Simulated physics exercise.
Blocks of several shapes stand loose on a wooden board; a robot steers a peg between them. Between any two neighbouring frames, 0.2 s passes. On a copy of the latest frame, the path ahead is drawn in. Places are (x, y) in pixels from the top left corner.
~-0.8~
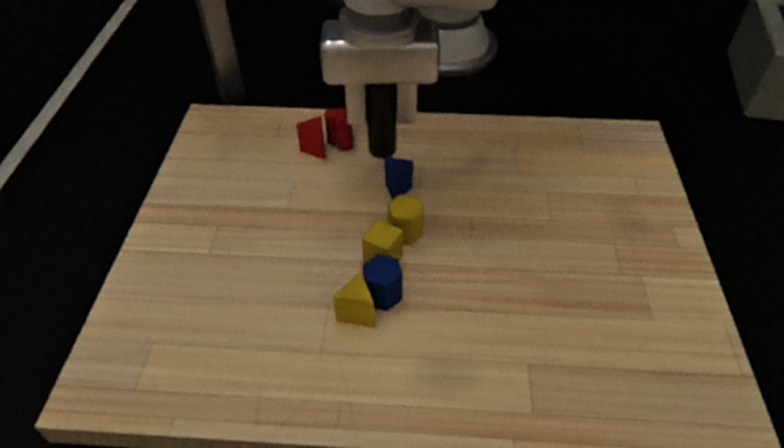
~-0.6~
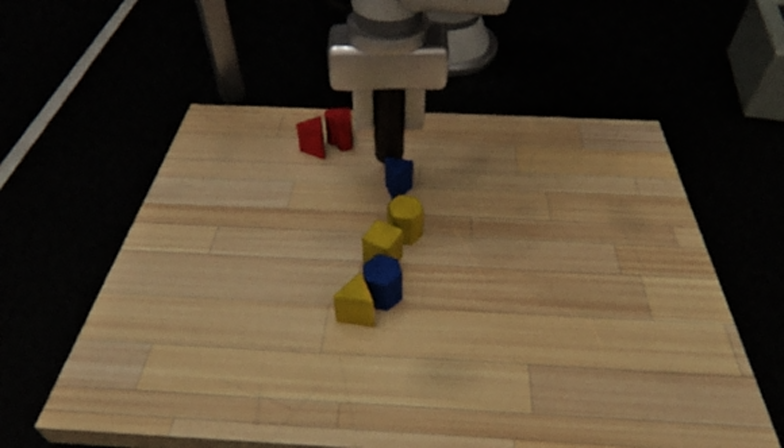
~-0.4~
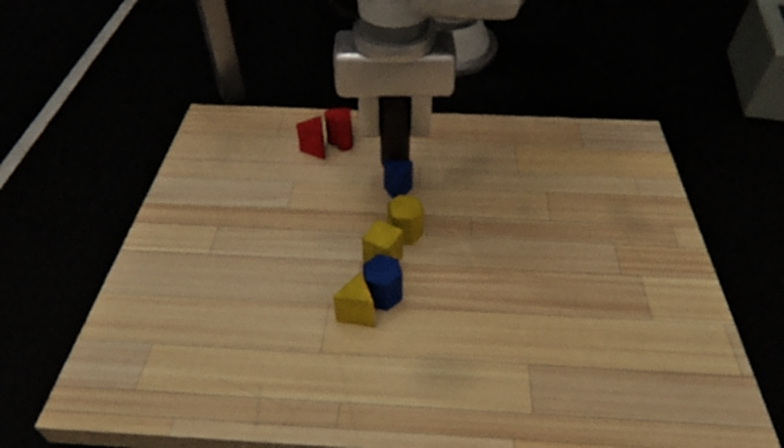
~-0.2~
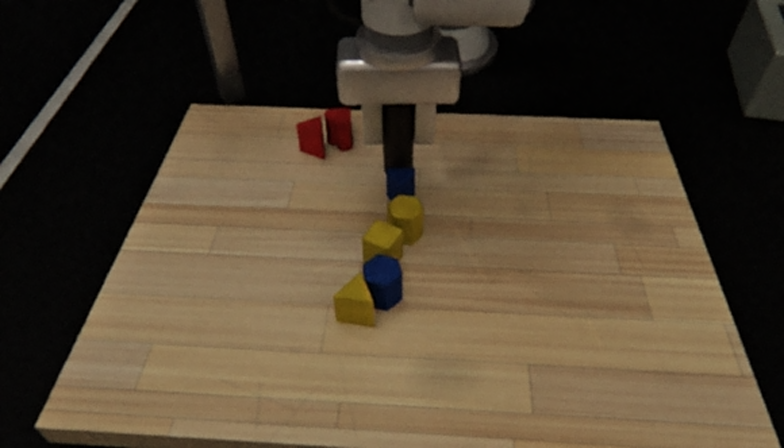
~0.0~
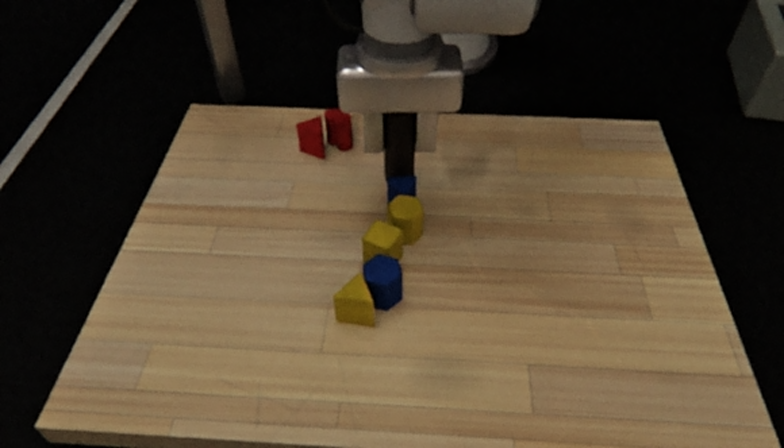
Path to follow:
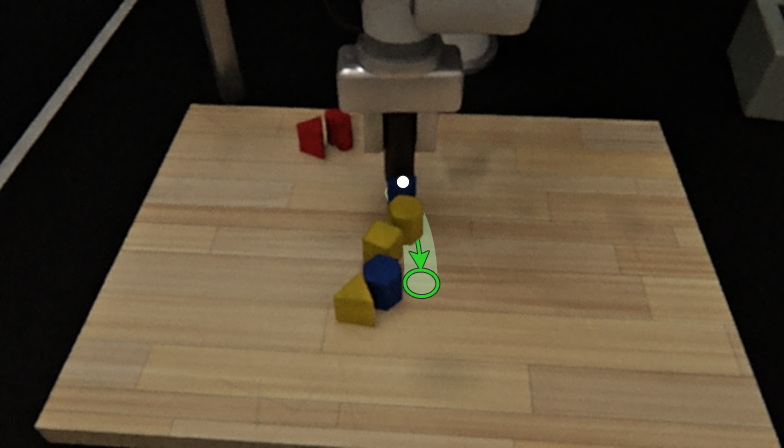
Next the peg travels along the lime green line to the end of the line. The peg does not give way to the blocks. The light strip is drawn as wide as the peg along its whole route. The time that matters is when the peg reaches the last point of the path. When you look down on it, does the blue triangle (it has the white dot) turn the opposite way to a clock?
Yes - that is the case.
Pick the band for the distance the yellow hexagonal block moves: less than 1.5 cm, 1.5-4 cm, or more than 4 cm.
It goes beyond 4 cm.
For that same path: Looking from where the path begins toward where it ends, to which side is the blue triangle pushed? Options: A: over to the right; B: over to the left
The one that fits is B, over to the left.
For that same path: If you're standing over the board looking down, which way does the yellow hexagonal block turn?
Its rotation is clockwise.
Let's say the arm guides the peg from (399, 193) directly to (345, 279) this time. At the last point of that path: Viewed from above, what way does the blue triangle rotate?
That block twists counter-clockwise.
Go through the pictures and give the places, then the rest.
In the first frame, lower end of the peg at (383, 151), tops of blocks, yellow four-sided block at (382, 234), blue triangle at (397, 164), yellow hexagonal block at (405, 206).
In the second frame, peg at (389, 157), blocks as before.
In the third frame, peg at (395, 163), blue triangle at (398, 166).
In the fourth frame, peg at (398, 171), blue triangle at (401, 173).
In the fifth frame, peg at (403, 182), yellow four-sided block at (382, 234), blue triangle at (403, 182), yellow hexagonal block at (405, 206).
The drawn path runs from (399, 193) through (411, 219) and (419, 249) to (421, 283); the dot is on the blue triangle.
The first path, step by step. One third of the way, peg at (412, 206); blue triangle at (426, 209), turned 35° anticlockwise; yellow hexagonal block at (418, 227), turned 60° clockwise.
Two thirds of the way, peg at (420, 236); blue triangle at (447, 229), turned 45° anticlockwise; yellow hexagonal block at (423, 249), turned 110° clockwise.
At the end, peg at (422, 270); yellow four-sided block not moved; blue triangle at (448, 234), turned 85° anticlockwise; yellow hexagonal block at (428, 285), turned 105° clockwise.
